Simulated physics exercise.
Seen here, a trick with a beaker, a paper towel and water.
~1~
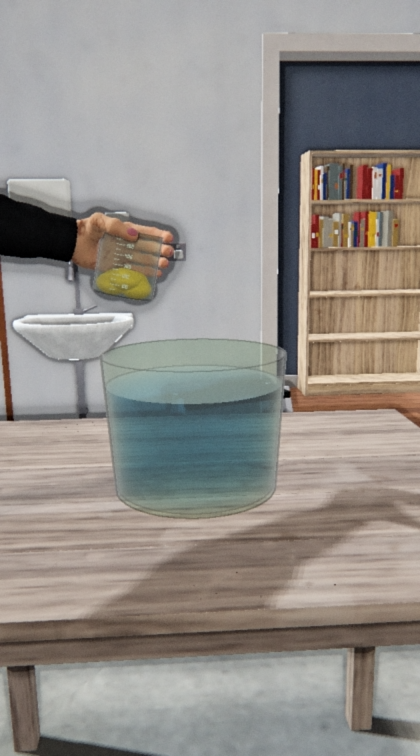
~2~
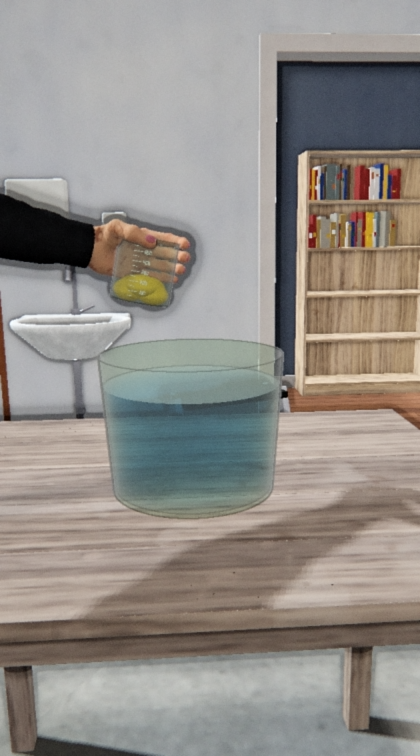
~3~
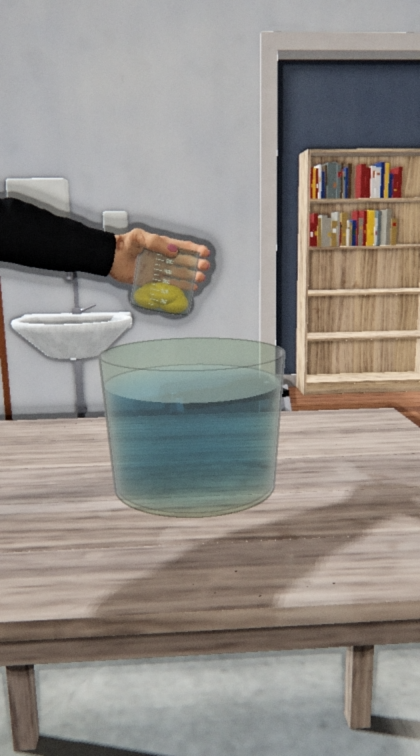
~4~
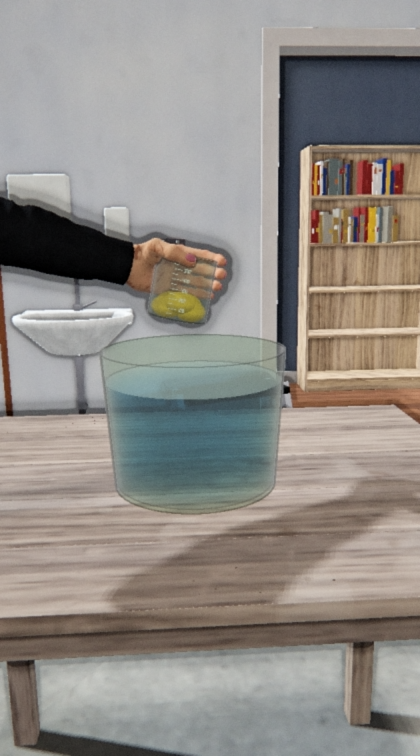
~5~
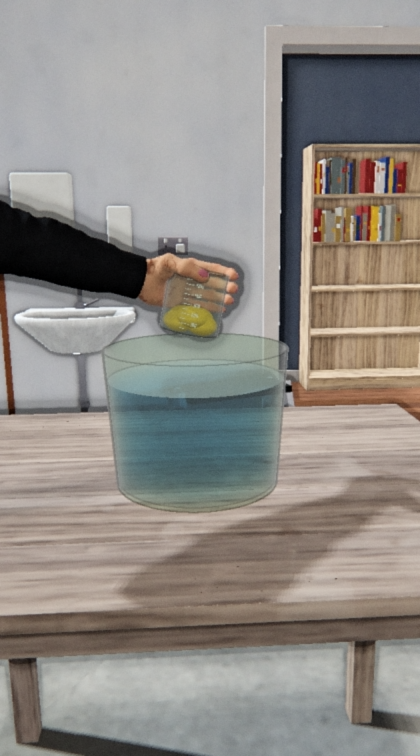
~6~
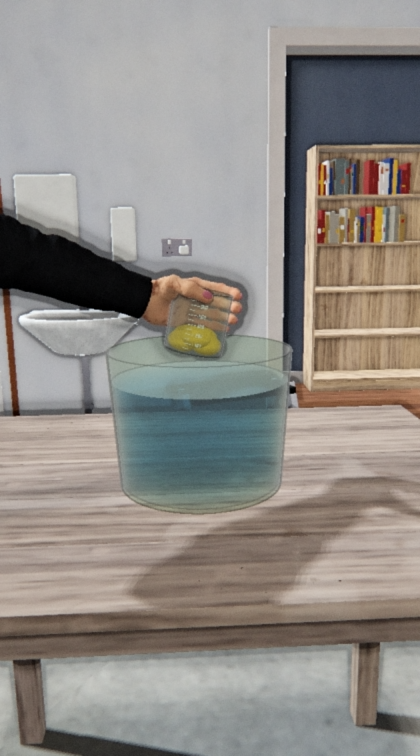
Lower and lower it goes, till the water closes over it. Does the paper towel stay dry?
No.
A moment on, the beaker enters the water.
Further on, water pours in as the air escapes.
When it is over, the beaker is under, flooded, and the paper towel is wet.
